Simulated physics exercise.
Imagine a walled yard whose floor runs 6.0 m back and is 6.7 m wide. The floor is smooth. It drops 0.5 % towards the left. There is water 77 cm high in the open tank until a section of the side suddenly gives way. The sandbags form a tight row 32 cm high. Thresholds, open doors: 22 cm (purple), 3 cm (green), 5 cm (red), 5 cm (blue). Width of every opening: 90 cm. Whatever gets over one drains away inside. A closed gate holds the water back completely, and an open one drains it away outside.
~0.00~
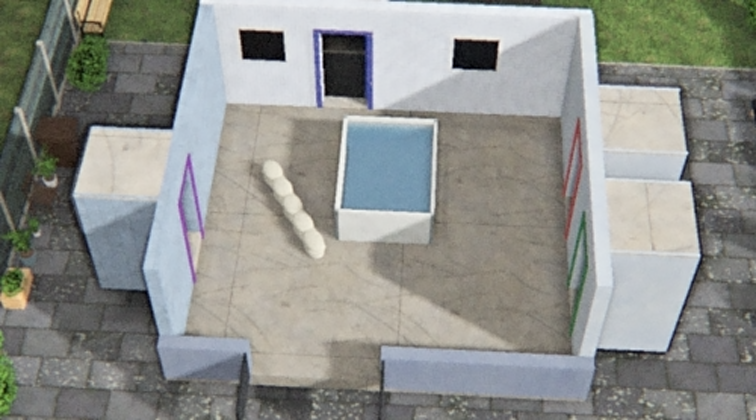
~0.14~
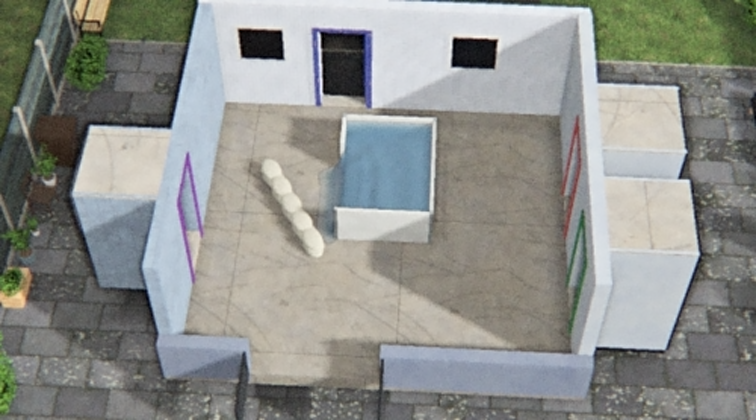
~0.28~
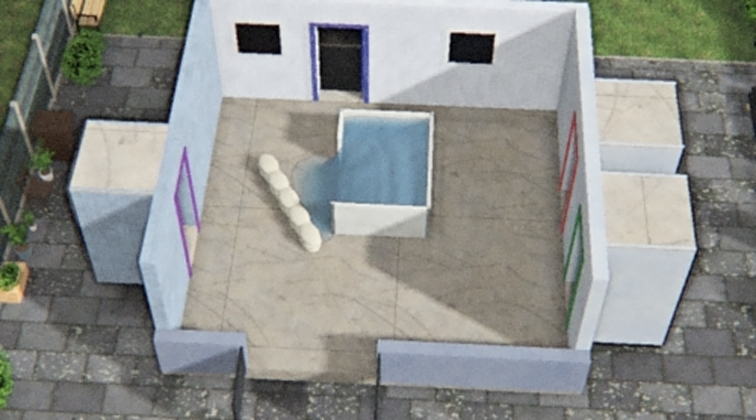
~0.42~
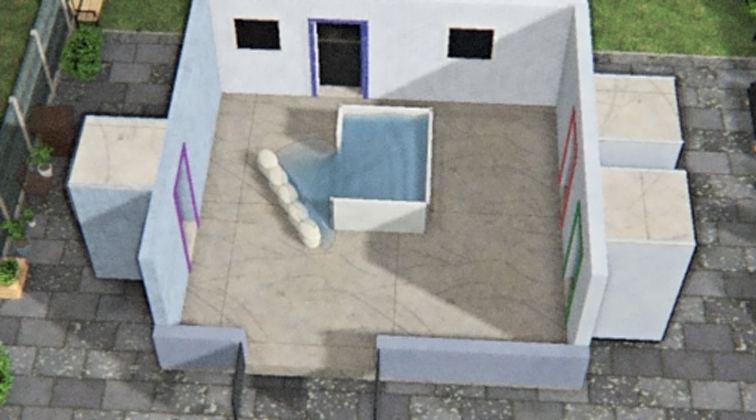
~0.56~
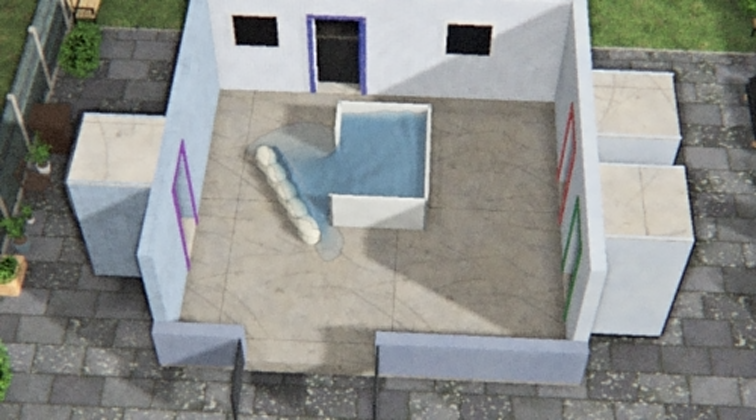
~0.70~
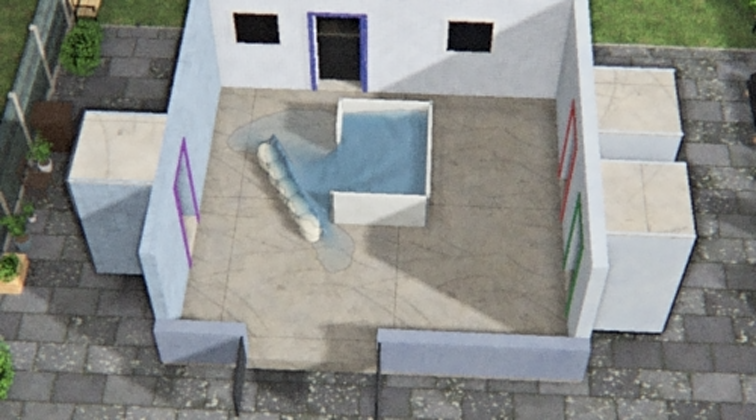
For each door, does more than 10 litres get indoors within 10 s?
Door by door: Purple door - no; green door - yes; red door - no; blue door - yes.
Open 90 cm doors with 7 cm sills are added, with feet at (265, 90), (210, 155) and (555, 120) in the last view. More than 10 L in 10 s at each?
First doorway gets there, second gets there, third falls short.
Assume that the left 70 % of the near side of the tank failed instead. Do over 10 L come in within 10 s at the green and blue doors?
Against that limit the green door gives a greater amount and the blue door gives a lower amount.
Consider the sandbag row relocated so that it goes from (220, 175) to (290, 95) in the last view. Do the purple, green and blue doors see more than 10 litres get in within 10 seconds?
Against that limit: Purple past it, green past it, blue over.
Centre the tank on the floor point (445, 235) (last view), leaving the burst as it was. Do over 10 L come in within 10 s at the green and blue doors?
So the green door keeps within it and the blue door tops the limit.
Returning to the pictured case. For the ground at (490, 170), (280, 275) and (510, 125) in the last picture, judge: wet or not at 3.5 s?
The first point is not yet hit, the second is not yet hit and the third is not yet hit.
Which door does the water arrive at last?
Answer: The red door.
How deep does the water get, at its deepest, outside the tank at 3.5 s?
Peak depth: Approx. 28 cm.
After 1.4 s water covers 30 % of the floor and is deepest (55 cm) near (299, 198); purple door not reached, green door not reached, red door not reached, blue door 2 cm at the sill, 0 L in.
After 2.2 s water covers 50 % of the floor and is deepest (40 cm) near (284, 90); purple door 14 cm at the sill, 0 L in, green door not reached, red door not reached, blue door 14 cm at the sill, 10 L in.
After 3.5 s water covers 60 % of the floor and is deepest (28 cm) near (222, 88); purple door 5 cm at the sill, 0 L in, green door not reached, red door not reached, blue door 15 cm at the sill, 73 L in.
After 6.0 s water covers 80 % of the floor and is deepest (20 cm) near (177, 343); purple door 6 cm at the sill, 0 L in, green door 4 cm at the sill, 4 L in, red door 4 cm at the sill, 0 L in, blue door 10 cm at the sill, 146 L in.
After 10.0 s water covers 95 % of the floor and is deepest (10 cm) near (316, 221); purple door 4 cm at the sill, 0 L in, green door 8 cm at the sill, 19 L in, red door 4 cm at the sill, 0 L in, blue door 7 cm at the sill, 183 L in.
